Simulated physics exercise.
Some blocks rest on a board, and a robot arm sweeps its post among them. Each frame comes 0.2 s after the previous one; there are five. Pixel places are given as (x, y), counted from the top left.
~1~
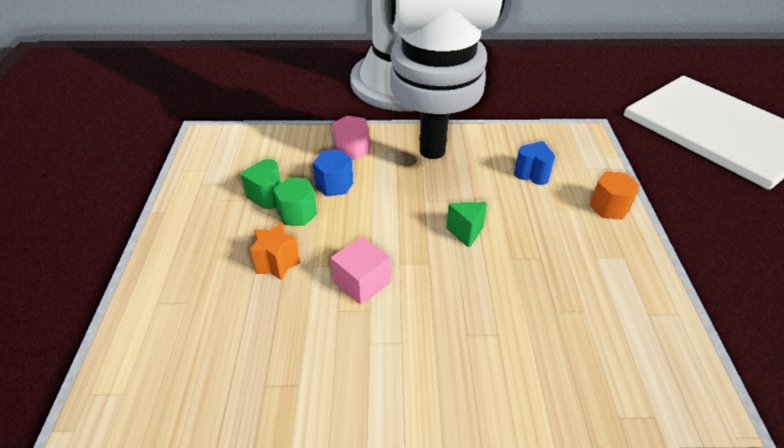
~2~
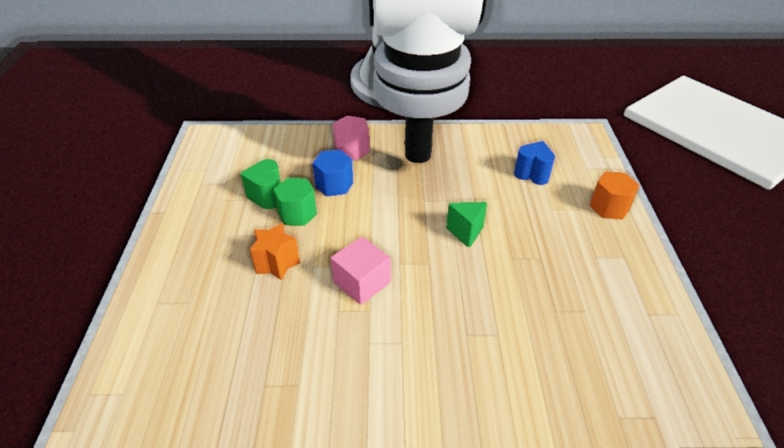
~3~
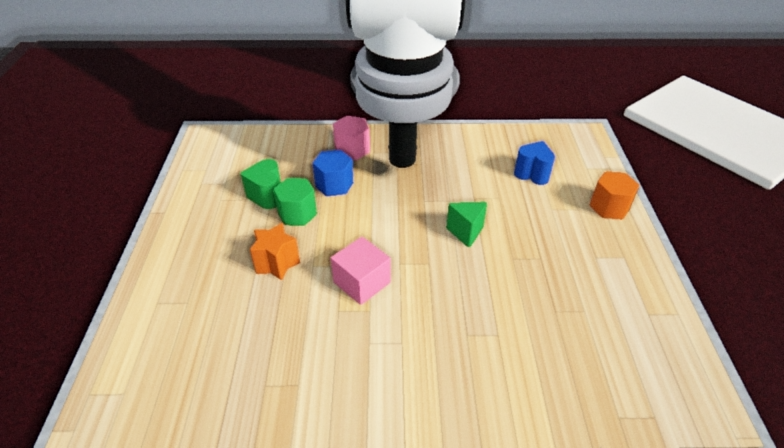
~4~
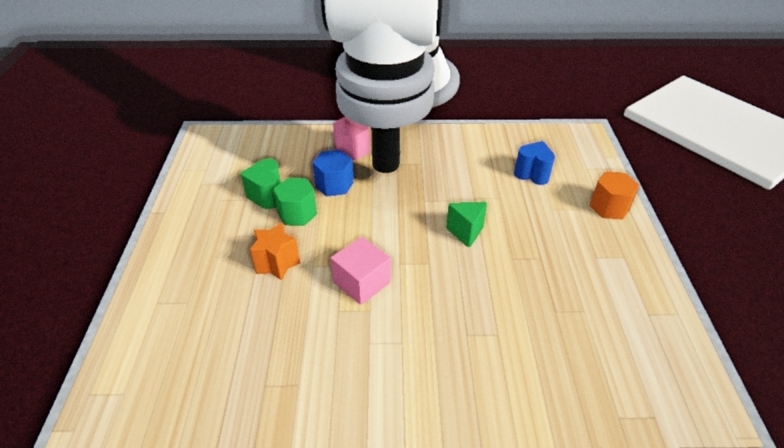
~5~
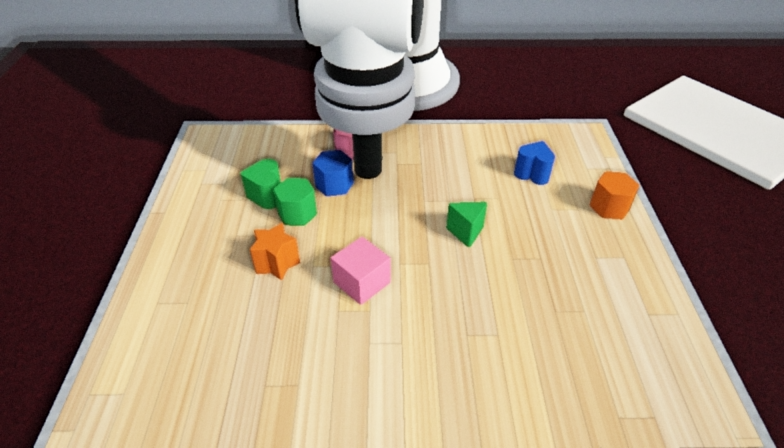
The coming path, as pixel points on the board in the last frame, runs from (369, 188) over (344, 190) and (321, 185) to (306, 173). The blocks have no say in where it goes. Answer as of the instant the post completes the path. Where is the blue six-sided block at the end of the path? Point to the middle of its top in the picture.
That would be at about pixel (272, 150).
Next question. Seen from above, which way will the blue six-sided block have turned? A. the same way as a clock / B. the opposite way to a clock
The answer is B.
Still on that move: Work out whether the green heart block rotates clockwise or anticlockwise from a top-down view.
Counter-clockwise, from overhead.
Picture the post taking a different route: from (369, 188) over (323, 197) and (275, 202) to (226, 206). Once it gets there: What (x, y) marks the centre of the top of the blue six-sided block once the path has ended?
The middle of its top is at (291, 155).
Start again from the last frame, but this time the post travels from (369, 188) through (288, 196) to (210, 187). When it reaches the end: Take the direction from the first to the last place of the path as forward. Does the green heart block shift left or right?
It's going to go right.
What follows on the original path. Halfway along, post (329, 172); blue six-sided block (299, 158).
At the end, post (304, 157); green heart block (255, 172), turned 30° anticlockwise; green six-sided block in place; blue six-sided block (272, 150), turned 30° anticlockwise.
